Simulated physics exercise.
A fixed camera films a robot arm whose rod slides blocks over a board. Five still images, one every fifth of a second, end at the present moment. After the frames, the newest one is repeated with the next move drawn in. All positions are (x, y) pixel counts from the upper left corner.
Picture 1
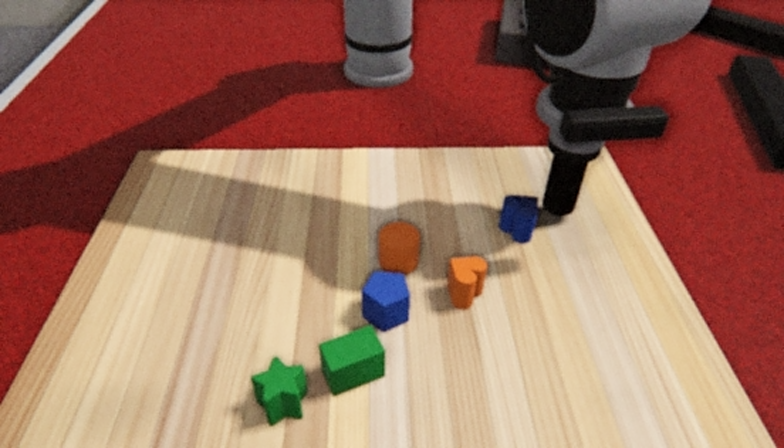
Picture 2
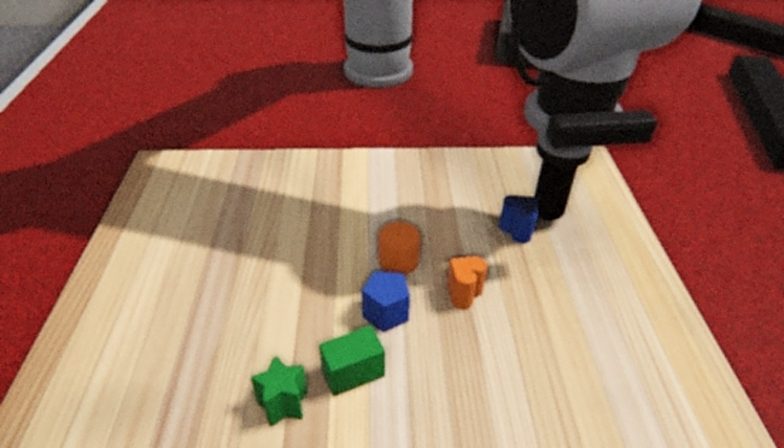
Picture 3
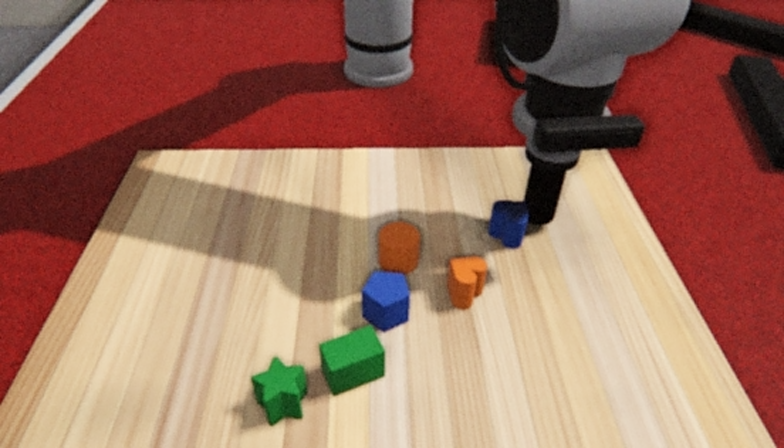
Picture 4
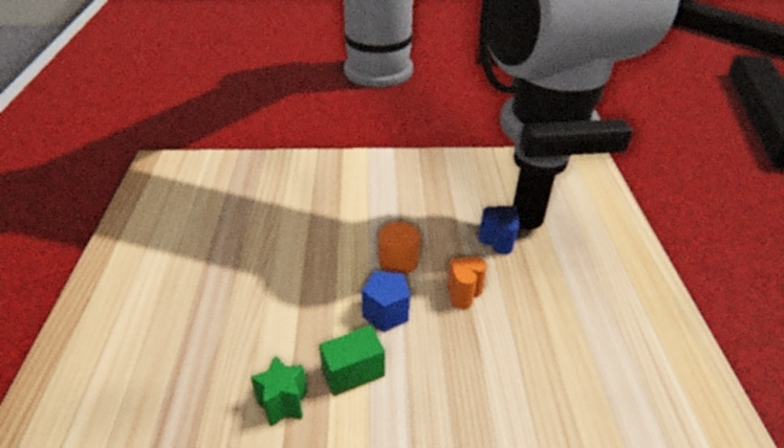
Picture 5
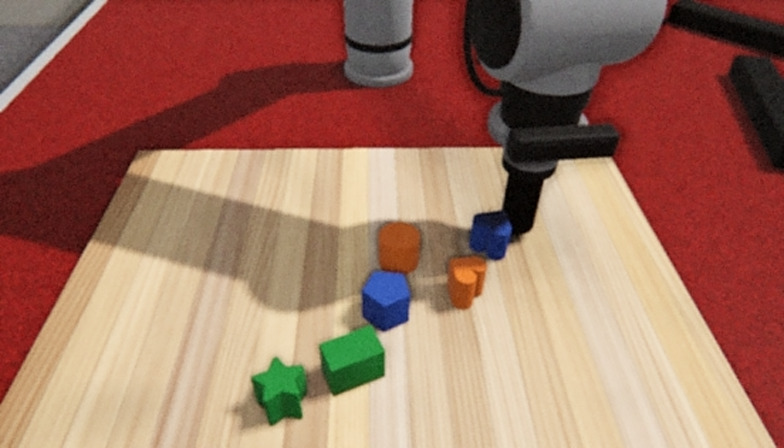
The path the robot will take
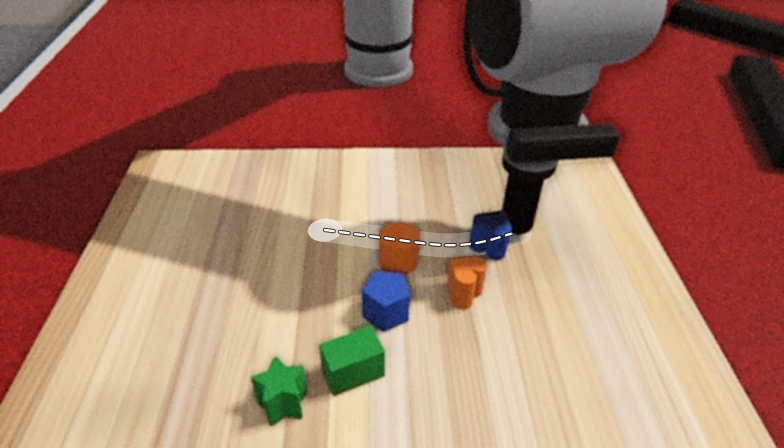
A robot arm slowly pushes the small blue block left and slightly nearer across the board.
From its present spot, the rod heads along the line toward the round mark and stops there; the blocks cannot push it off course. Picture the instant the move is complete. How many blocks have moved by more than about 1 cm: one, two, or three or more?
This push will displace two blocks.
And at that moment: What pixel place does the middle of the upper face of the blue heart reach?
If I read the scene right, the answer is (464, 242).
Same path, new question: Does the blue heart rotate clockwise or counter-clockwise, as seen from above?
From above, the blue heart will be seen to turn anti-clockwise.
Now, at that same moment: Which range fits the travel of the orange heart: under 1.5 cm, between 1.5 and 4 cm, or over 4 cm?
Moves under 1.5 cm.
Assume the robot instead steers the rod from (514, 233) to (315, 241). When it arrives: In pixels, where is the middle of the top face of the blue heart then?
I'd expect the centre of its top face to be at (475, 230).
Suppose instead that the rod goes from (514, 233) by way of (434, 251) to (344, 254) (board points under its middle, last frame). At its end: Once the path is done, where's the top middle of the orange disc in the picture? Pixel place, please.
Just about (334, 255).
Path on the board, from (514, 233) via (455, 245) and (389, 239), ending at (325, 230).
What follows on the original path. One third of the way, rod at (455, 237); blue heart at (464, 242), turned 85° anticlockwise.
Two thirds of the way, rod at (388, 231); orange disc at (385, 238); blue heart at (464, 242), turned 85° anticlockwise.
At the end, rod at (324, 222); orange disc at (385, 238); orange heart in place; blue heart at (464, 242), turned 85° anticlockwise.
